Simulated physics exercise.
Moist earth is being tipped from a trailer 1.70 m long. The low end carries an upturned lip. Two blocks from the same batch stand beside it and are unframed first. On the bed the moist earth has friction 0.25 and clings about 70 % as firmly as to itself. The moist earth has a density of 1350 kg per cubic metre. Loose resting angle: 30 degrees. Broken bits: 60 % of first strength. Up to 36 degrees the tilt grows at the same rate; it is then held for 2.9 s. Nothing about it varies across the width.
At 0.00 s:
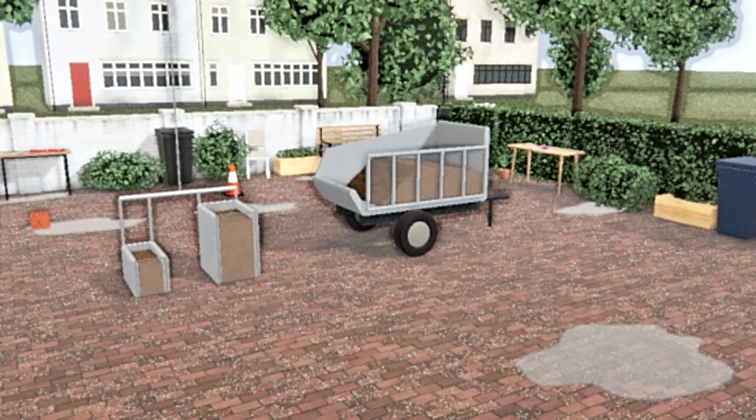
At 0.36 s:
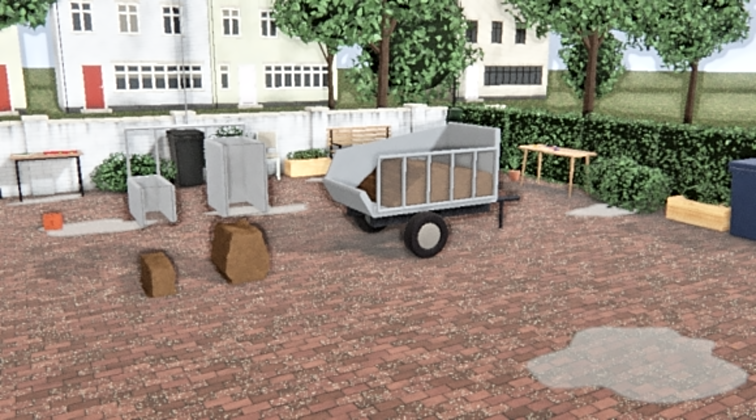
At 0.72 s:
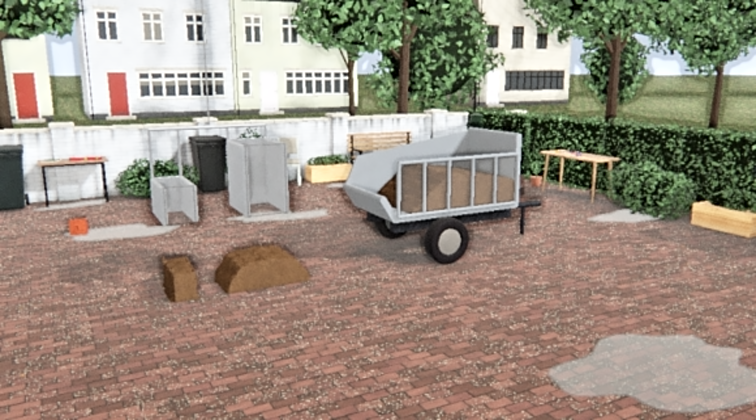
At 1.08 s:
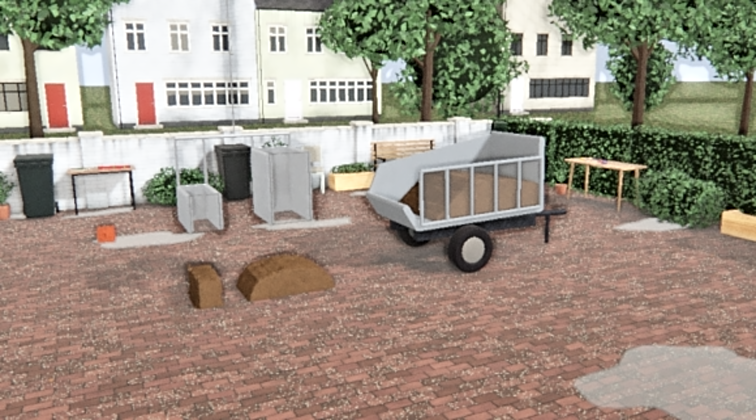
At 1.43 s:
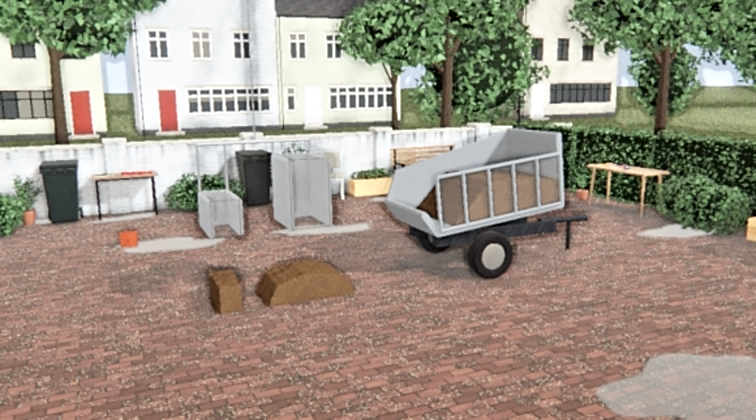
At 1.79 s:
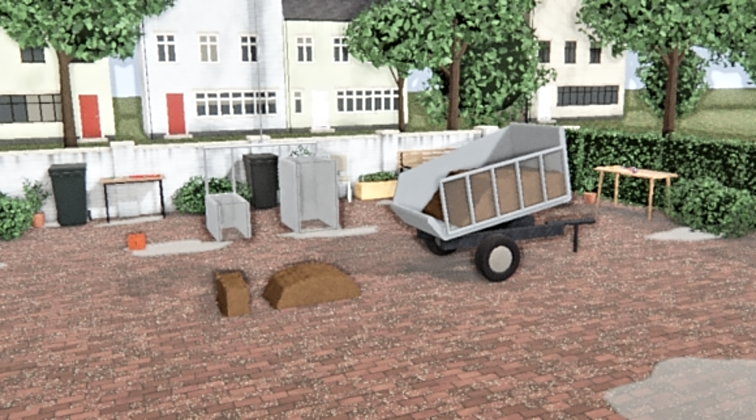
At first, two blocks of brown earth stand inside grey moulds on a brick yard, left of a grey trailer loaded with earth. The moulds move back off them, and the taller block slumps into a low mound while the smaller one keeps its shape. Then the trailer's bed tilts gradually, its right end rising.
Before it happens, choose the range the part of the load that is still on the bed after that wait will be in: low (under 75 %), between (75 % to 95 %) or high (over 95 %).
The choice is between.
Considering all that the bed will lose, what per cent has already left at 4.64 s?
30 per cent.
After 2.64 s, the tilt is 20 degrees and 100 % is on the bed.
After 3.64 s, the tilt is 31 degrees and 100 % is on the bed.
After 4.64 s, the tilt is 36 degrees and 96 % is on the bed.
After 5.63 s, the tilt is 36 degrees and 89 % is on the bed.
After 7.07 s, at the end, the tilt is 36 degrees and 87 % is on the bed.
